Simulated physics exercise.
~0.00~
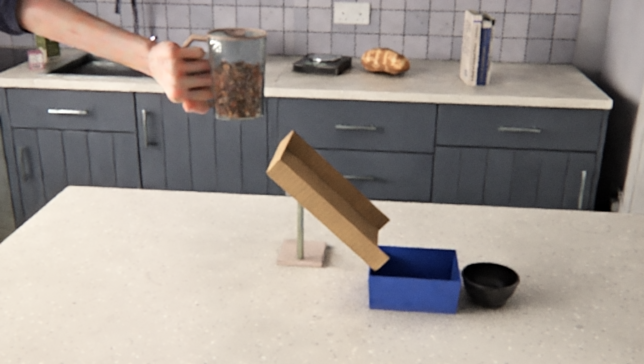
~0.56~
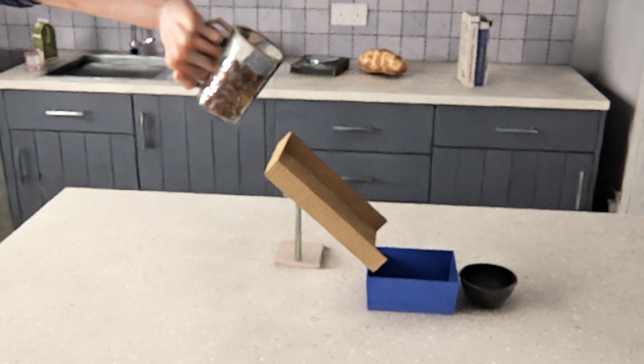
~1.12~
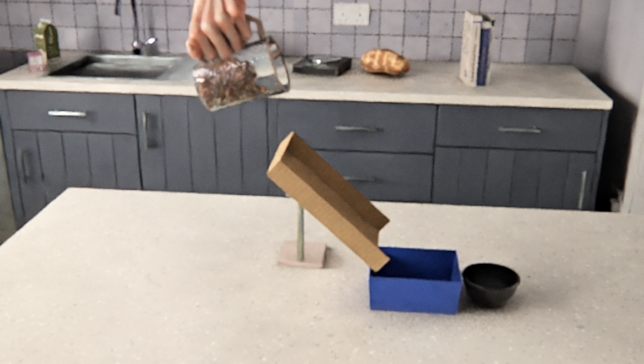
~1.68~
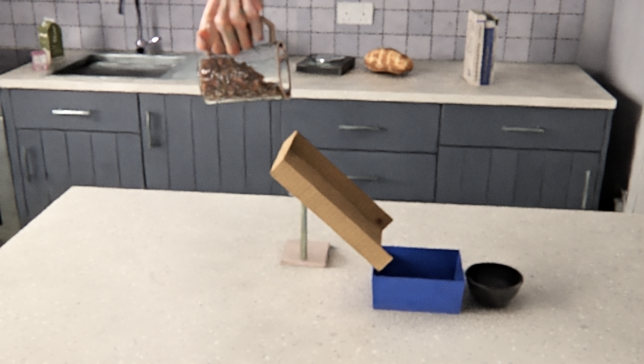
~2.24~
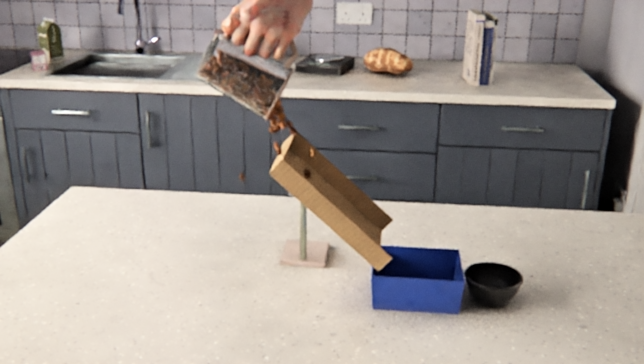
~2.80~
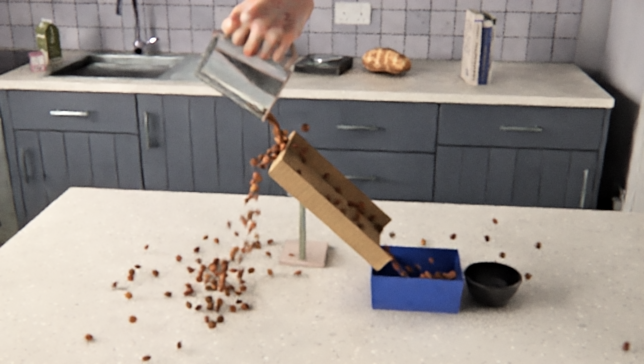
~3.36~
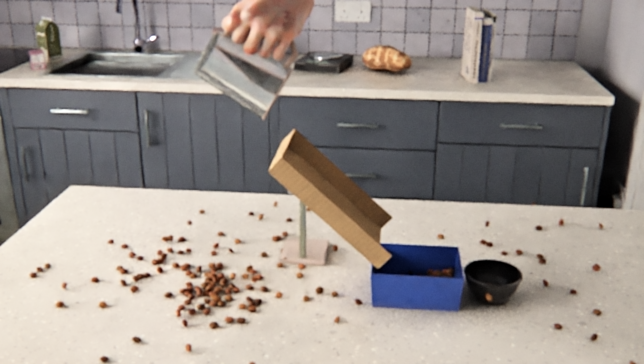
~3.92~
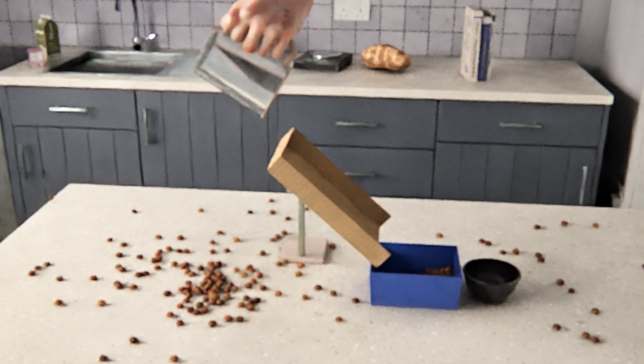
In the video, a hand tips a clear cup of brown kibble above a sloping cardboard chute, and the pieces pour out, some sliding into a blue tin while most scatter across the table, leaving the cup empty and the black bowl beside the tin without any.
